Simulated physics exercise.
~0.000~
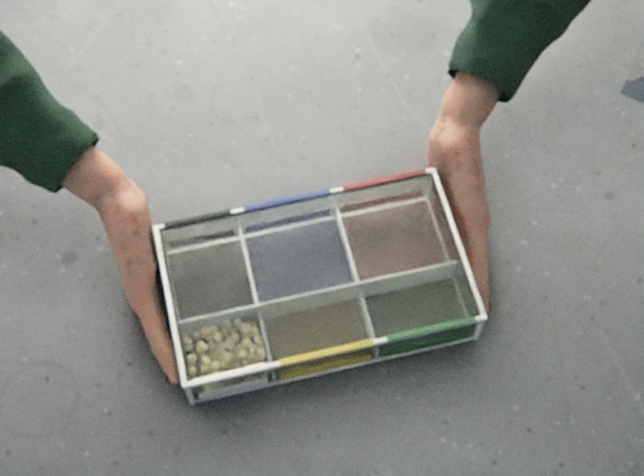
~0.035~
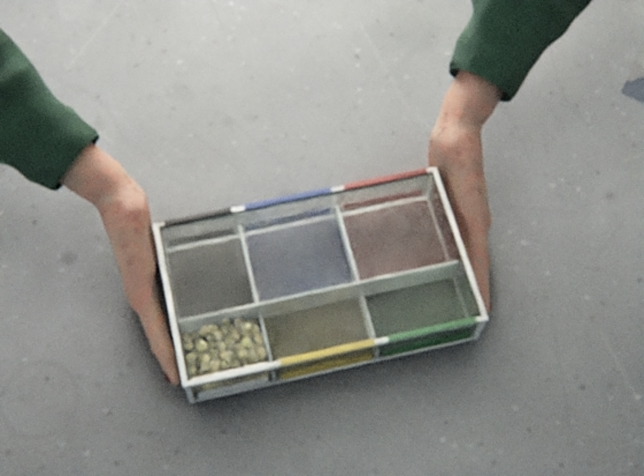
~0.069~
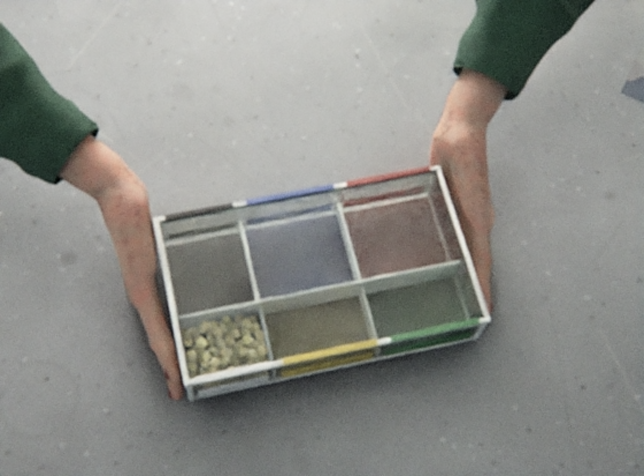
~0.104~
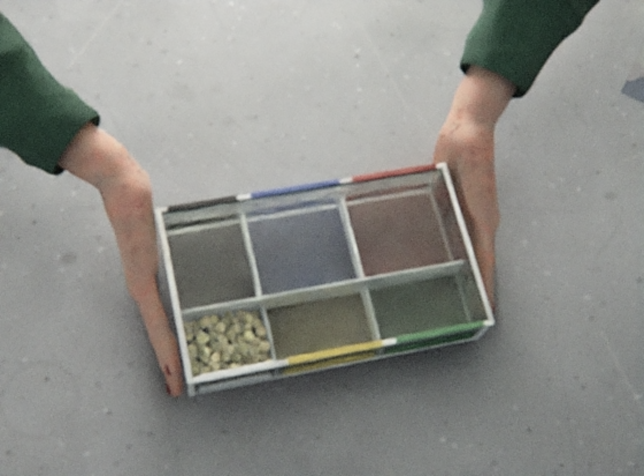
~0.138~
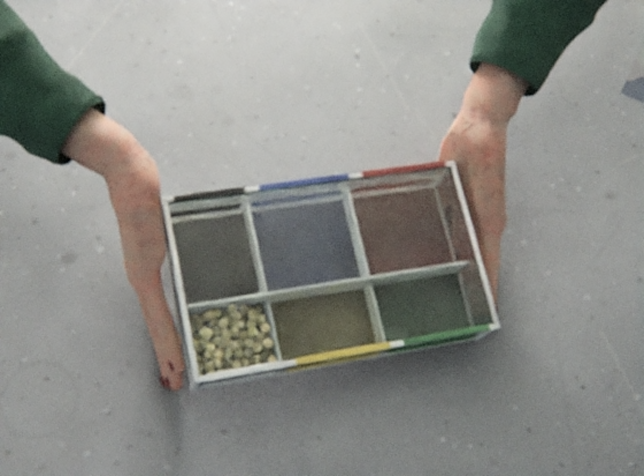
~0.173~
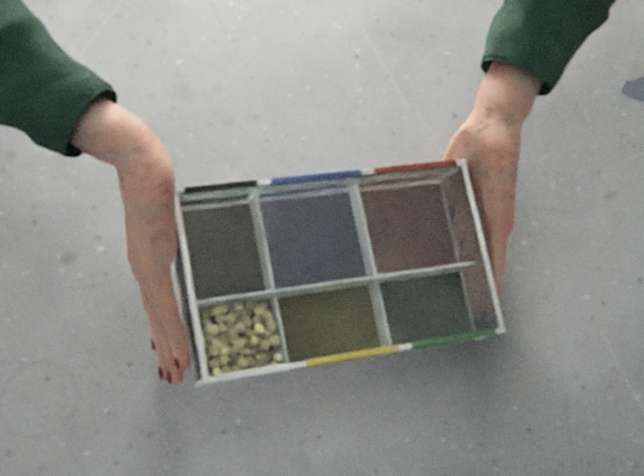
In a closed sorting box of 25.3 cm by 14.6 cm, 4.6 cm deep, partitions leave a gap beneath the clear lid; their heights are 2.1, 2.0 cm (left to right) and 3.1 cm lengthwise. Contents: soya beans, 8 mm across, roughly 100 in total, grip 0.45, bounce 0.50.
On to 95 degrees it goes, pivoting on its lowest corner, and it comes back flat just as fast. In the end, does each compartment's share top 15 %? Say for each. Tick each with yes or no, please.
Red compartment - no; blue compartment - no; green compartment - yes; yellow compartment - yes; white compartment - yes; black compartment - no.
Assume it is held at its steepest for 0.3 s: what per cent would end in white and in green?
Then, in per cent: White 20; green 55.
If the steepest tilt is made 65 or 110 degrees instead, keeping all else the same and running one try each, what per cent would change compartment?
Roughly 40 percent, then roughly 80 percent.
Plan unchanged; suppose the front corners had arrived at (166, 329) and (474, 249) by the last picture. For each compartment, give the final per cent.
Red 0, blue 0, green 0, yellow 0, white 55, black 45.
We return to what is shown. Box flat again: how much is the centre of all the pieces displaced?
10.5 cm, roughly.
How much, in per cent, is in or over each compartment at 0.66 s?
Red = 0, blue = 0, green = 0, yellow = 30, white = 70, black = 0 (per cent).
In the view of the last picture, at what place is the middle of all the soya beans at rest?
Somewhere around (347, 350) in the final frame.
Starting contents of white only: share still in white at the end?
That comes out at about 30 percent.
After 0.66 s, tilt 94 degrees; yellow 30 %, white 70 %.
After 0.98 s, tilt 40 degrees; green 35 %, yellow 40 %, white 30 %.
Then, at 1.41 s, tilt 0 degrees; green 35 %, yellow 40 %, white 25 %.
At rest (1.8 s), red 0 %, blue 0 %, green 35 %, yellow 40 %, white 25 %, black 0 %.
